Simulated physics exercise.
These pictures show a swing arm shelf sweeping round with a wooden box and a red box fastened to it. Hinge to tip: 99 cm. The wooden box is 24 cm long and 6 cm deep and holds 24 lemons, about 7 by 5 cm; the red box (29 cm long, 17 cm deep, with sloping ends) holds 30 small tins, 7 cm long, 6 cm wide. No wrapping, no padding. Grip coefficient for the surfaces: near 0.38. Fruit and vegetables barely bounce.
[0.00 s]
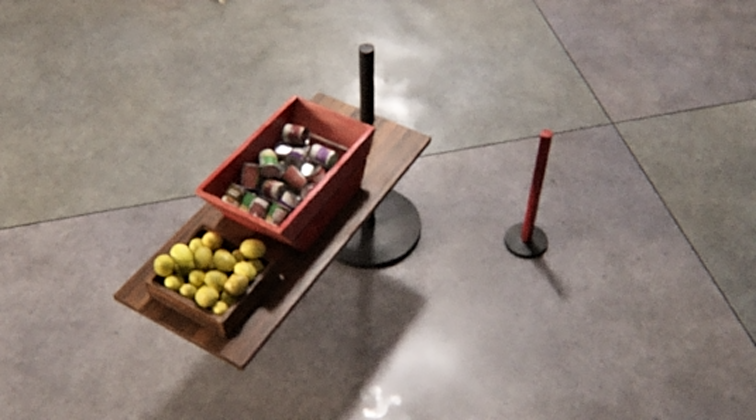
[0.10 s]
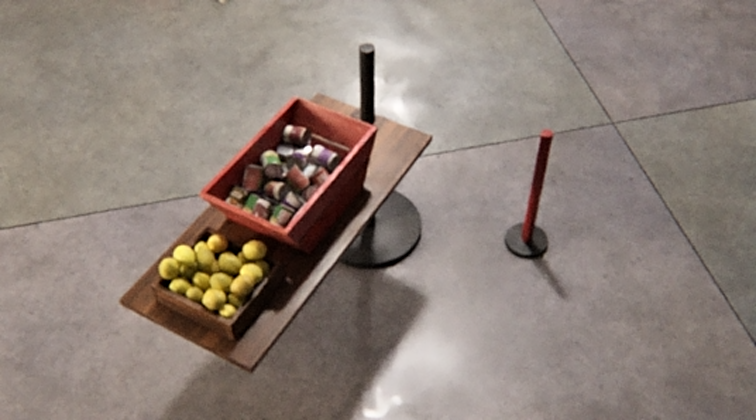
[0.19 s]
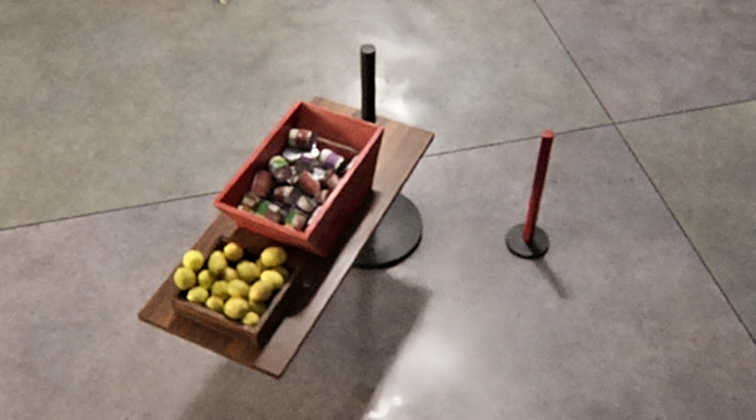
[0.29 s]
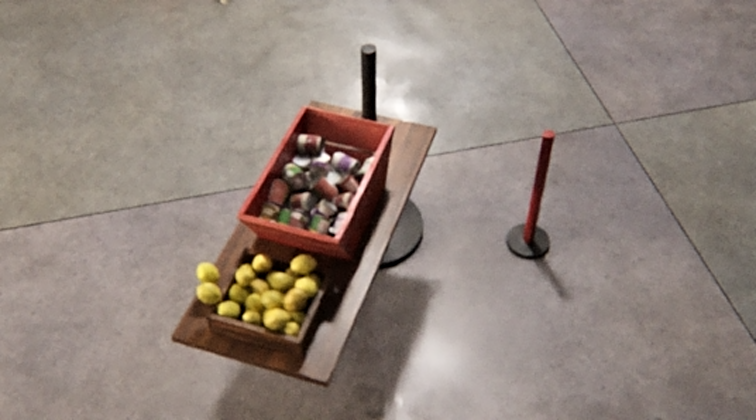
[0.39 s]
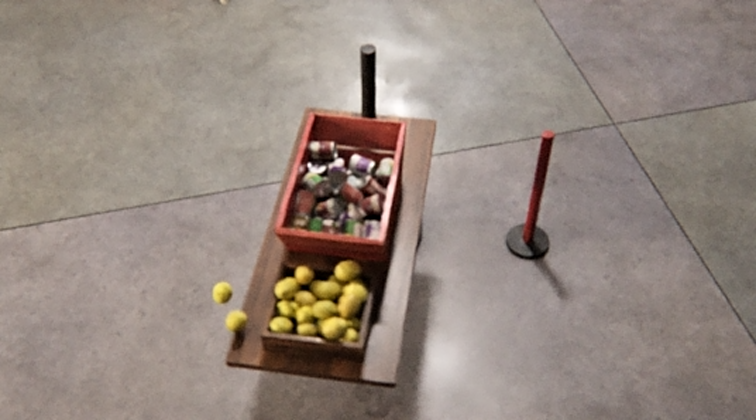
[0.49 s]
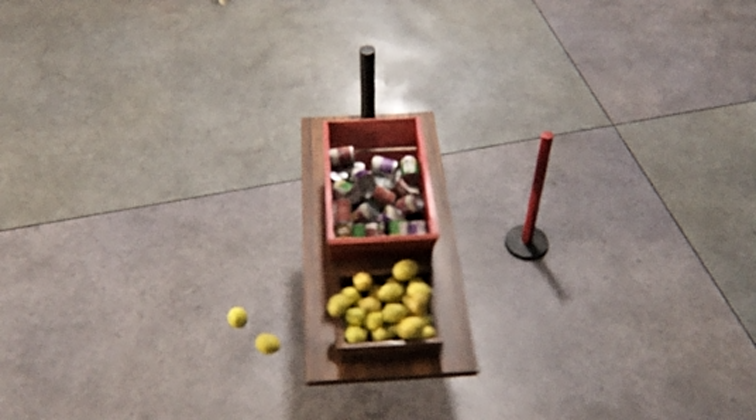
A wooden shelf carrying two boxes swings toward the right, and two lemons fly off the left side.
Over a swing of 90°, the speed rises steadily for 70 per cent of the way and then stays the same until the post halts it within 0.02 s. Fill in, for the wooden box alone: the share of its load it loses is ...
More than a sixth.
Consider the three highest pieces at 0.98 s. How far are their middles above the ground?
Their middles average near 88 cm high.
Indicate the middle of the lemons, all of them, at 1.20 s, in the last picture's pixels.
Middle: About (604, 201) px.
After 0.78 s, the shelf hits the red post.
After 0.86 s, the wooden box is down by 8 of 24 and the red box has all 30.
After 0.98 s, the wooden box is down by 11 of 24 and the red box is down by 1 of 30.
After 1.20 s, the wooden box is down by 11 of 24 and the red box is down by 1 of 30.
Outcome (at 1.63 s), the wooden box is down by 11 of 24 and the red box is down by 1 of 30. Asked share, 11 of 24, 46 per cent.
